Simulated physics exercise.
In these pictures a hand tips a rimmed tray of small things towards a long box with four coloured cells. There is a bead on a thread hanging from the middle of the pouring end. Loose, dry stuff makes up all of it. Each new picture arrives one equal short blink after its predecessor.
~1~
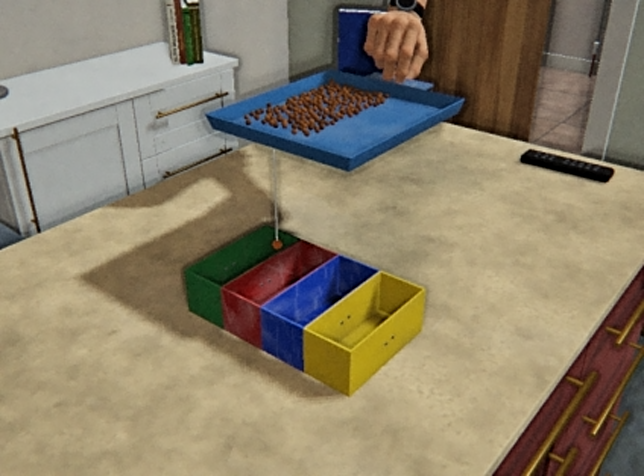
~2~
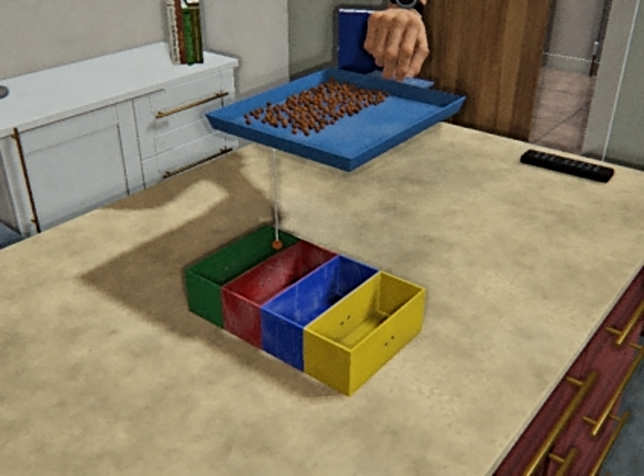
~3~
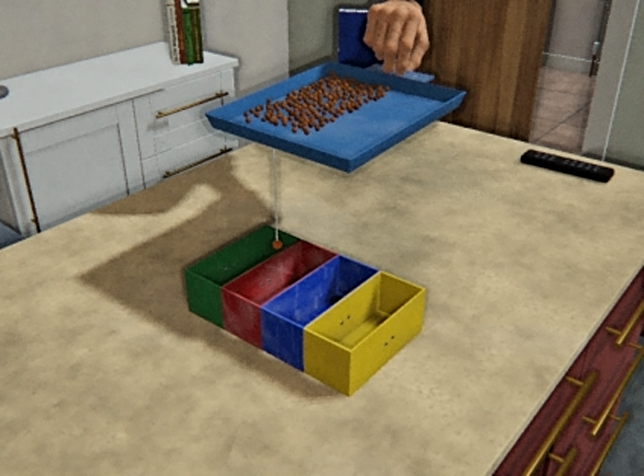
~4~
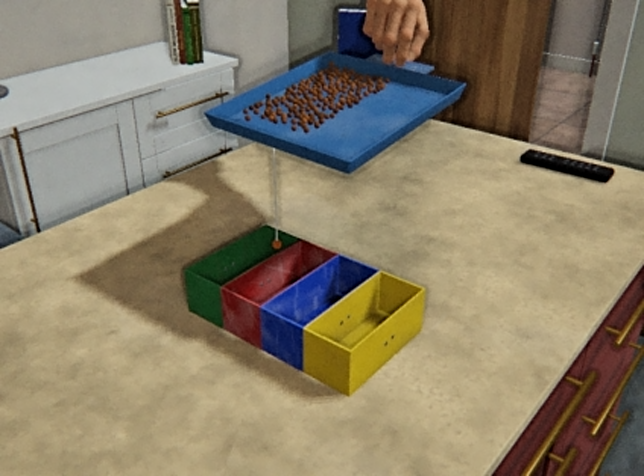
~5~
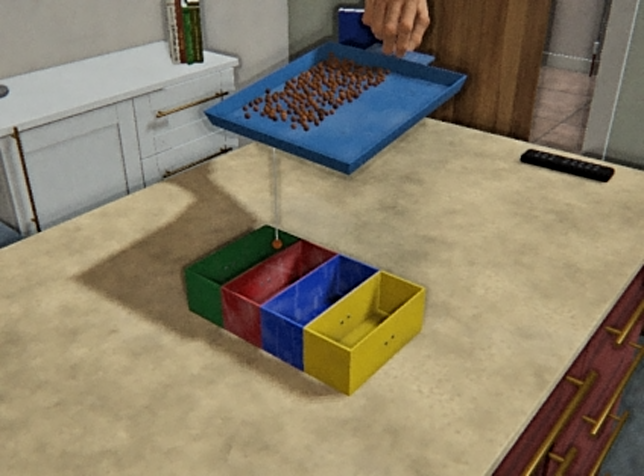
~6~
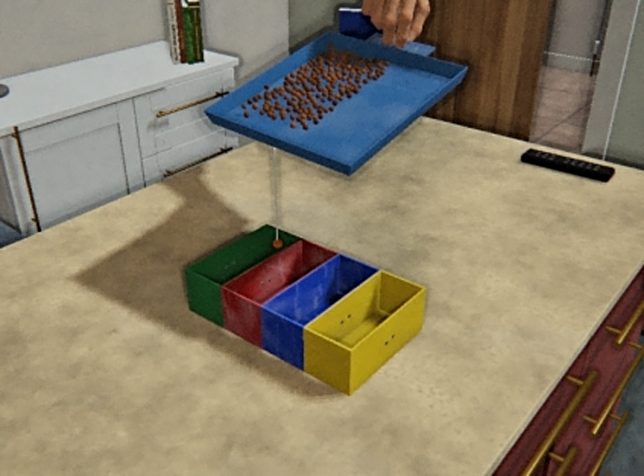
A hand holds a blue rimmed tray of small brown balls level above a long box with green, red, blue and yellow cells. The hand then gradually tilts the tray slightly, its right front corner dipping lowest, while the box and the hanging bead stay still.
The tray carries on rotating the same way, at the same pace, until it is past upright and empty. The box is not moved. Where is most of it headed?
Mostly to the blue cell.
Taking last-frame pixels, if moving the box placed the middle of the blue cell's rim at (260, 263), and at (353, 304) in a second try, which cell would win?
Attempt 1 - the yellow cell; attempt 2 - the red one.
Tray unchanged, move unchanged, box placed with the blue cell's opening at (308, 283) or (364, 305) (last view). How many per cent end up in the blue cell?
First placement: Some 40 %; second placement: Some 10 %.
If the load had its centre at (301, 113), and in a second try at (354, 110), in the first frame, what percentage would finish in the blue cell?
You'd get near 50 percent first and near 60 percent next.
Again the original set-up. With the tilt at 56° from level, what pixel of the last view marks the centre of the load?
I'd mark the middle close to (293, 142).
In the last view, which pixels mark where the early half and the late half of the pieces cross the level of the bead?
Roughly (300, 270) first, then roughly (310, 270).
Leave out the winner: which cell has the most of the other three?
Behind the top one comes red.
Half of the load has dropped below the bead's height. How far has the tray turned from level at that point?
Angle reached: About 95°.
Soon, tray tipped steeply; nearly all on the tray; a stray few in the blue cell; a stray few in the red cell; a stray few in the yellow cell; a stray few in the green cell; a stray few falling or outside the box.
A while on, tray tipped right over; a small part on the tray; about a quarter in the blue cell; about a quarter in the red cell; a small part in the green cell; a stray few in the yellow cell; about a quarter falling or outside the box.
Towards the end, tray tipped past a quarter turn; about half in the blue cell; about a third in the red cell; a small part in the yellow cell; a small part in the green cell; a stray few falling or outside the box.
Finally, tray tipped past a quarter turn; about half in the blue cell; about a third in the red cell; a small part in the yellow cell; a small part in the green cell; a stray few outside the box.
